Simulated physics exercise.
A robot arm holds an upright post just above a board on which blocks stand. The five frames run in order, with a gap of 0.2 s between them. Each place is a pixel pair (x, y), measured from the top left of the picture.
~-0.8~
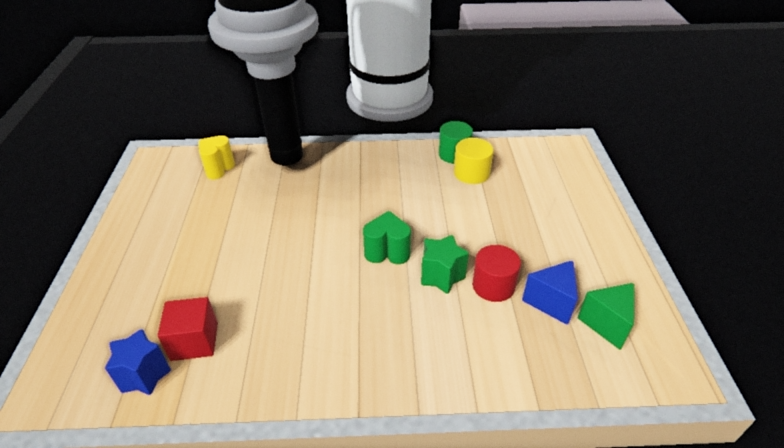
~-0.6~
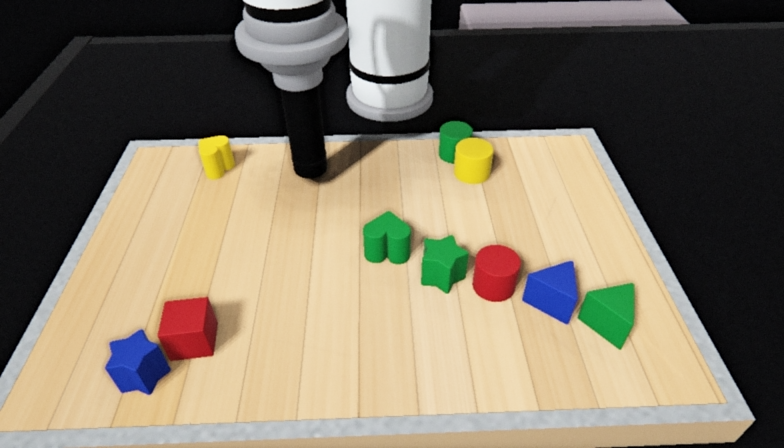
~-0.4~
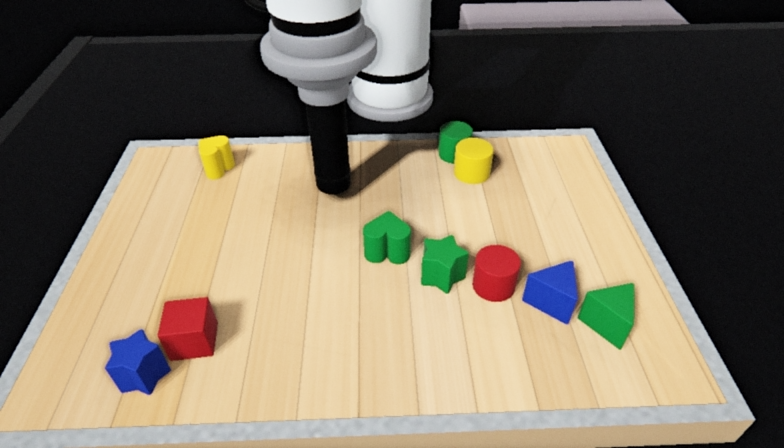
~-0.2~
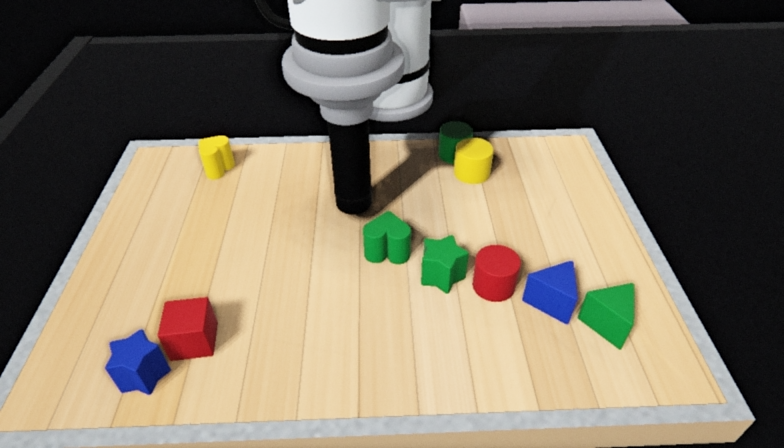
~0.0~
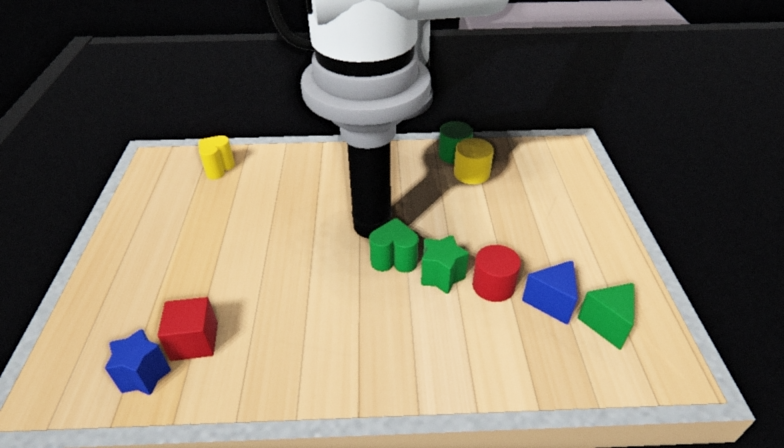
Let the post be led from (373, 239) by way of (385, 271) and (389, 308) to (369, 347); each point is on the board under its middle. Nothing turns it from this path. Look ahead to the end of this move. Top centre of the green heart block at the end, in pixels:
It will likely be found at (431, 286).
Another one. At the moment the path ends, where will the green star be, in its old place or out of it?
It gets pushed out of place.
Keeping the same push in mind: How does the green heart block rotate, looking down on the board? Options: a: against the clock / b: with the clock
Choice a: Against the clock.
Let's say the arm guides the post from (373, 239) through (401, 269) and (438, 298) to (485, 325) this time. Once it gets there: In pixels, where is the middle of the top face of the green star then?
At (517, 279).
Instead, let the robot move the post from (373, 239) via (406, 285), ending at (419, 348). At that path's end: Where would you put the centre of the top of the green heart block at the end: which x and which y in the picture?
Somewhere near (465, 322).
What follows on the original path. One third of the way, post (385, 259); green heart block (416, 265), turned 20° anticlockwise; green star (455, 255), turned 35° anticlockwise.
Two thirds of the way, post (389, 296); green heart block (431, 286), turned 35° anticlockwise; green star (457, 256), turned 40° anticlockwise.
At the end, post (369, 335); green heart block (431, 286), turned 35° anticlockwise; green star (457, 256), turned 40° anticlockwise; red circular block unmoved.
